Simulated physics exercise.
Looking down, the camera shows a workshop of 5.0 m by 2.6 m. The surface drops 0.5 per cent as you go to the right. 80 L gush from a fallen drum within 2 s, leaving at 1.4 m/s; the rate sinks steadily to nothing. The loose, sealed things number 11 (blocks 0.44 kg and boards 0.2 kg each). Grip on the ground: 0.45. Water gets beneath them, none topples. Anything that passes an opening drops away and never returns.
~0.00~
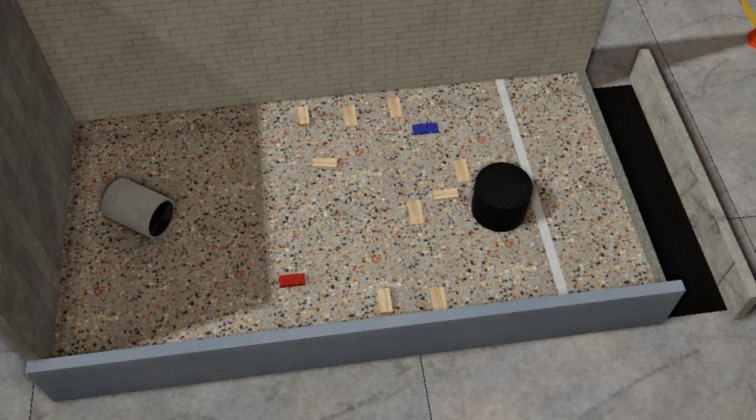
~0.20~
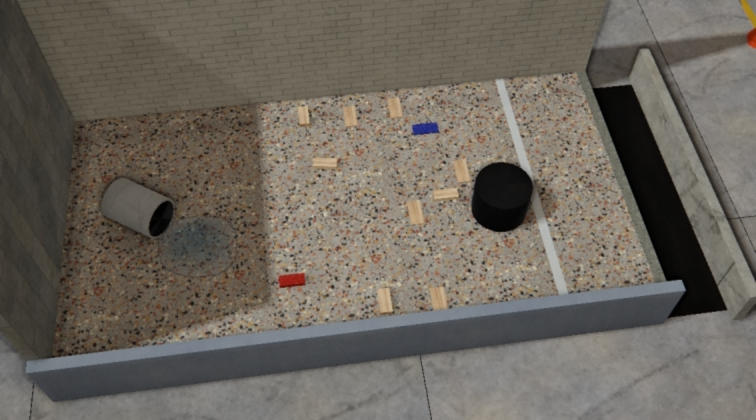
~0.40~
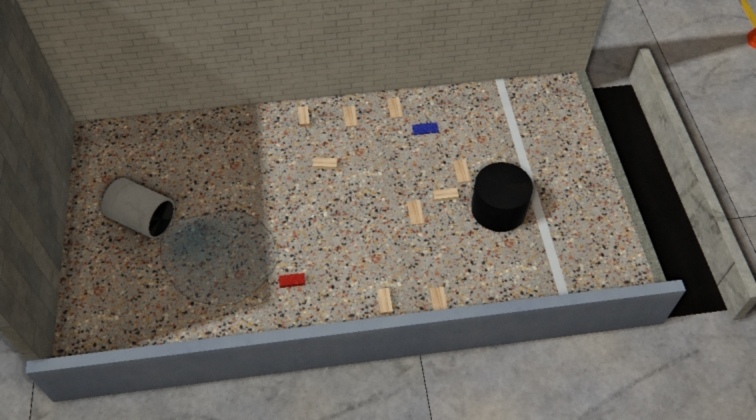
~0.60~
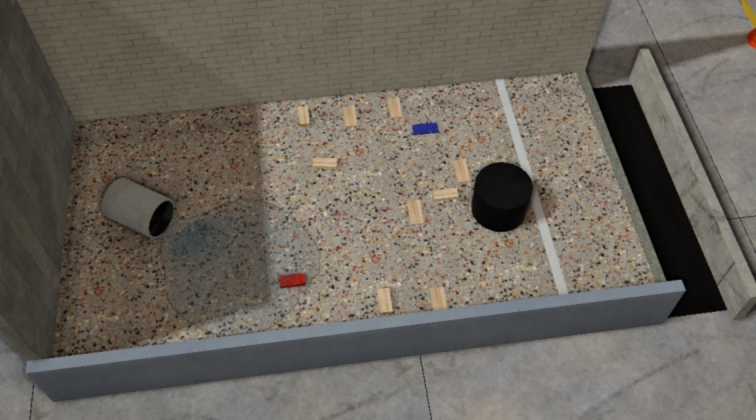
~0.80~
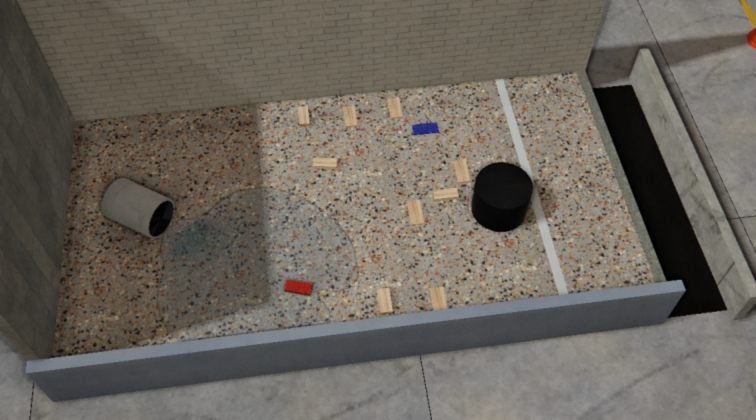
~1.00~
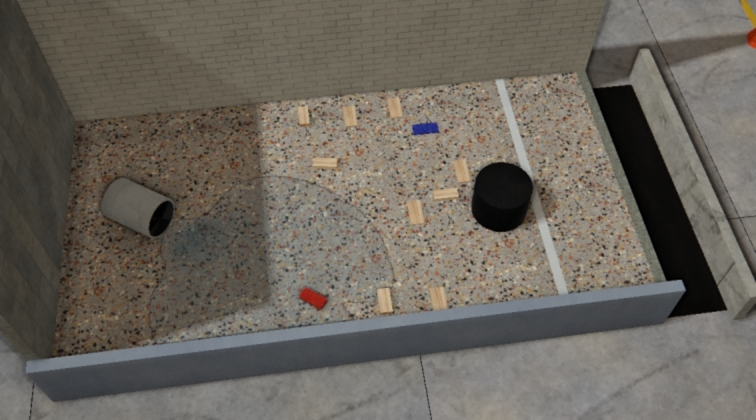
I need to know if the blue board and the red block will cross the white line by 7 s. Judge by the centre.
The blue board is most likely not across, the red block is most likely across.
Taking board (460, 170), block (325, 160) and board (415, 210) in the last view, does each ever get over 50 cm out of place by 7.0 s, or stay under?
Going one by one: Beyond it, within it, beyond it.
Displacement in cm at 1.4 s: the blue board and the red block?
Close to 0 and 60 centimetres by then.
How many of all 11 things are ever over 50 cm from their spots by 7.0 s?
The total is 5.
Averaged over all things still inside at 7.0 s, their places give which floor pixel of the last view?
It works out to somewhere near (407, 141) on the floor.
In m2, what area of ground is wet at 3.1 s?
Wet: Near 5.0 m2.
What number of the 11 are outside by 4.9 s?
The number is 3.
After 1.4 s the blue board is near (425, 128), 0.0 m from its start, aground; the red block is near (354, 314), 0.6 m from its start, afloat; 0 of 11 are over the mark; 1 afloat.
After 3.1 s the blue board is near (425, 128), 0.0 m from its start, aground; the red block is near (590, 288), 2.5 m from its start, aground; 3 of 11 are over the mark; 2 afloat.
After 4.9 s the blue board is near (425, 128), 0.0 m from its start, aground; the red block has gone out; 4 of 11 are over the mark; 1 afloat.
After 7.0 s the blue board is near (426, 122), 0.1 m from its start, aground; the red block has gone out; 4 of 11 are over the mark; 0 afloat.
